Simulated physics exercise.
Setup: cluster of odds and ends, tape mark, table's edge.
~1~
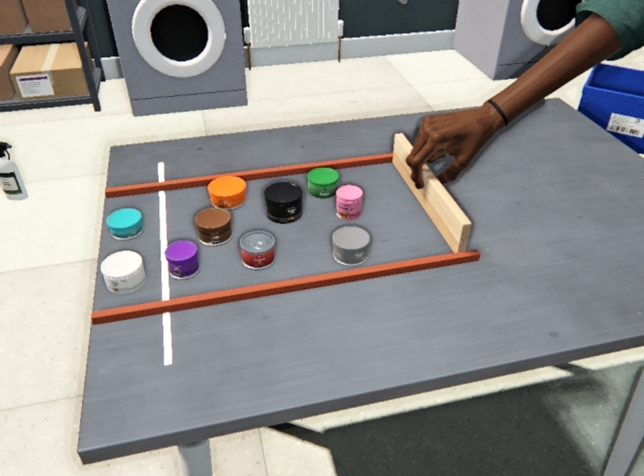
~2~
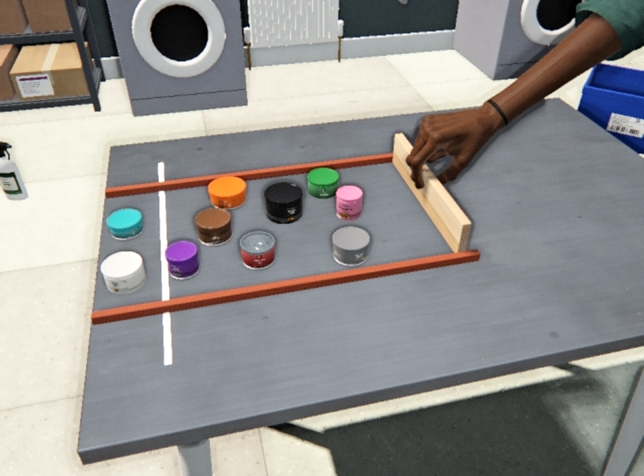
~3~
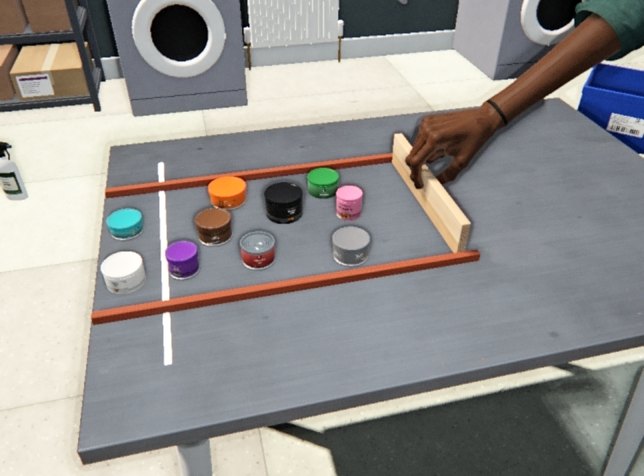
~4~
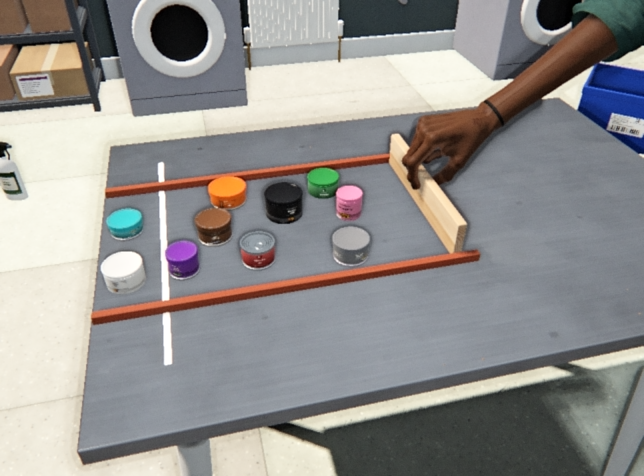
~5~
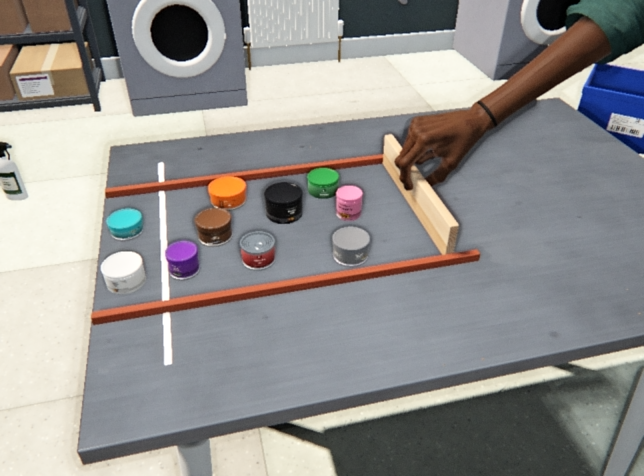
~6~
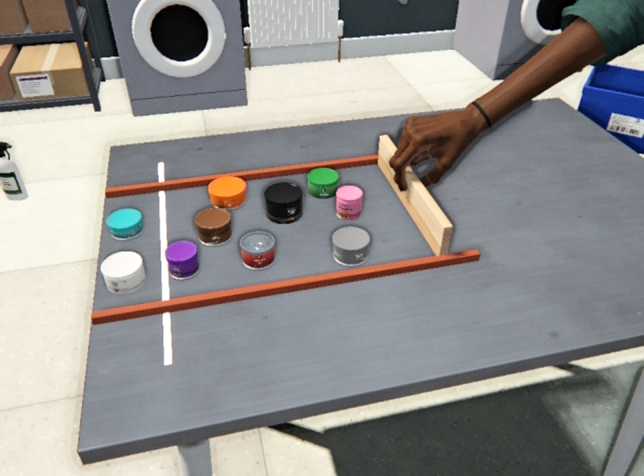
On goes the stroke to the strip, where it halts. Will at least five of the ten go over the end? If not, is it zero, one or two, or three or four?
Pretty sure the pieces that leave the surface number one or two this time.
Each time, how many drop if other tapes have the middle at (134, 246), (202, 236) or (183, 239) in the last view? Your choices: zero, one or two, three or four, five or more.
So, going place by place, I'd say more than four; not one; none.
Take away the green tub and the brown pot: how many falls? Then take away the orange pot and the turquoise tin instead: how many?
First try 1, second try 1.
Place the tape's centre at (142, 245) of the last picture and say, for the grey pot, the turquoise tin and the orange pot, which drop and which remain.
The grey pot is still there; as for the turquoise tin, it is no longer there; and the orange pot is no longer there.
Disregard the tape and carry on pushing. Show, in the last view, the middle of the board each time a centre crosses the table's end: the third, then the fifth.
Earlier crossing: About (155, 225); later crossing: About (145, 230).
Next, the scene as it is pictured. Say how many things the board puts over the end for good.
The count is 1.
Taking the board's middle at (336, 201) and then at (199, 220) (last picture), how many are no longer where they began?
So 3, and at the other place 9.
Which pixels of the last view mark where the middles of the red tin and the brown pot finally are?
Red tin at about (146, 262), brown pot at about (118, 251).
A little later, none off yet; turquoise tin at rest near (126, 225); white tub at rest near (124, 273); purple tin at rest near (183, 261).
When it is over, the number that fall off is one or two; down, white tub.
